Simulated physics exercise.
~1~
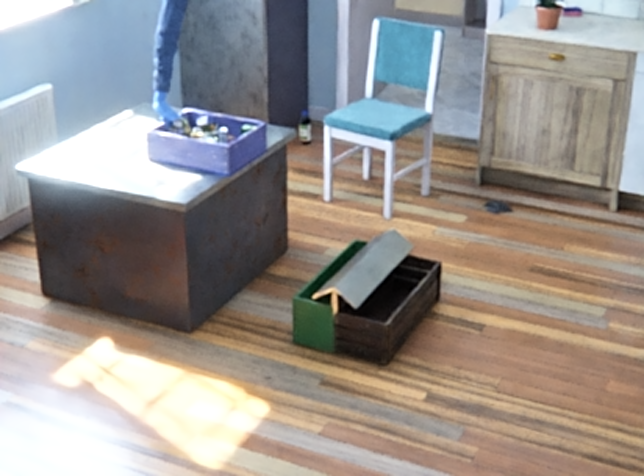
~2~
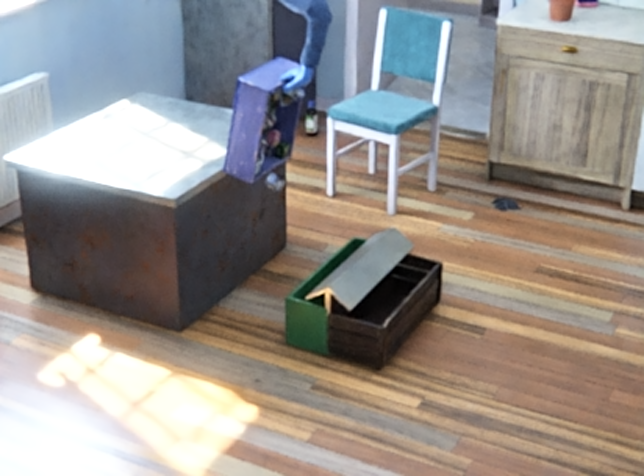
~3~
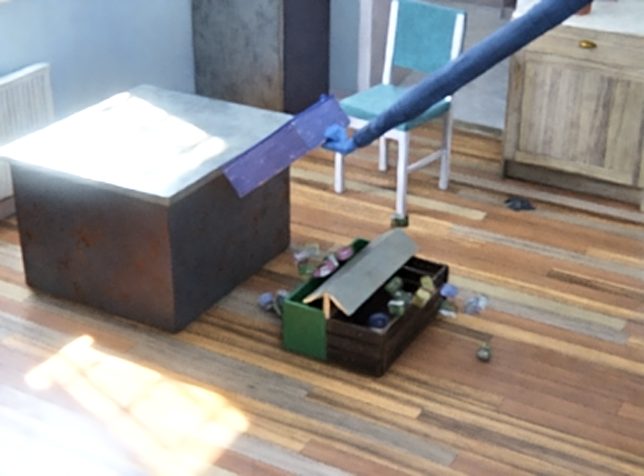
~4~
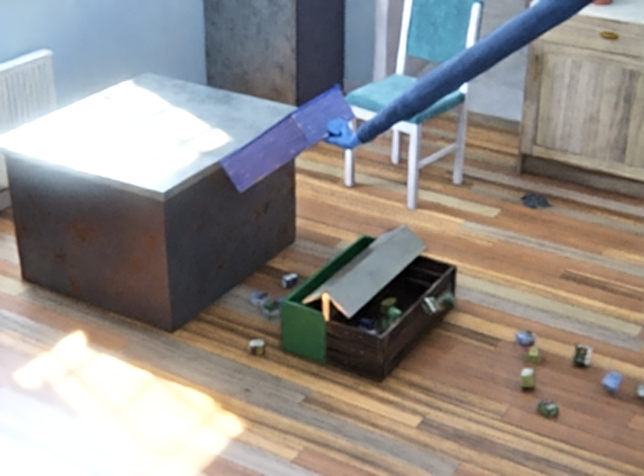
A blue-purple crate of small cartons was lifted and tipped over the bench's edge by a blue-gloved hand, spilling its load over the roof-shaped divider; some landed in the green tub and wooden bin, while others scattered across the floor on both sides.
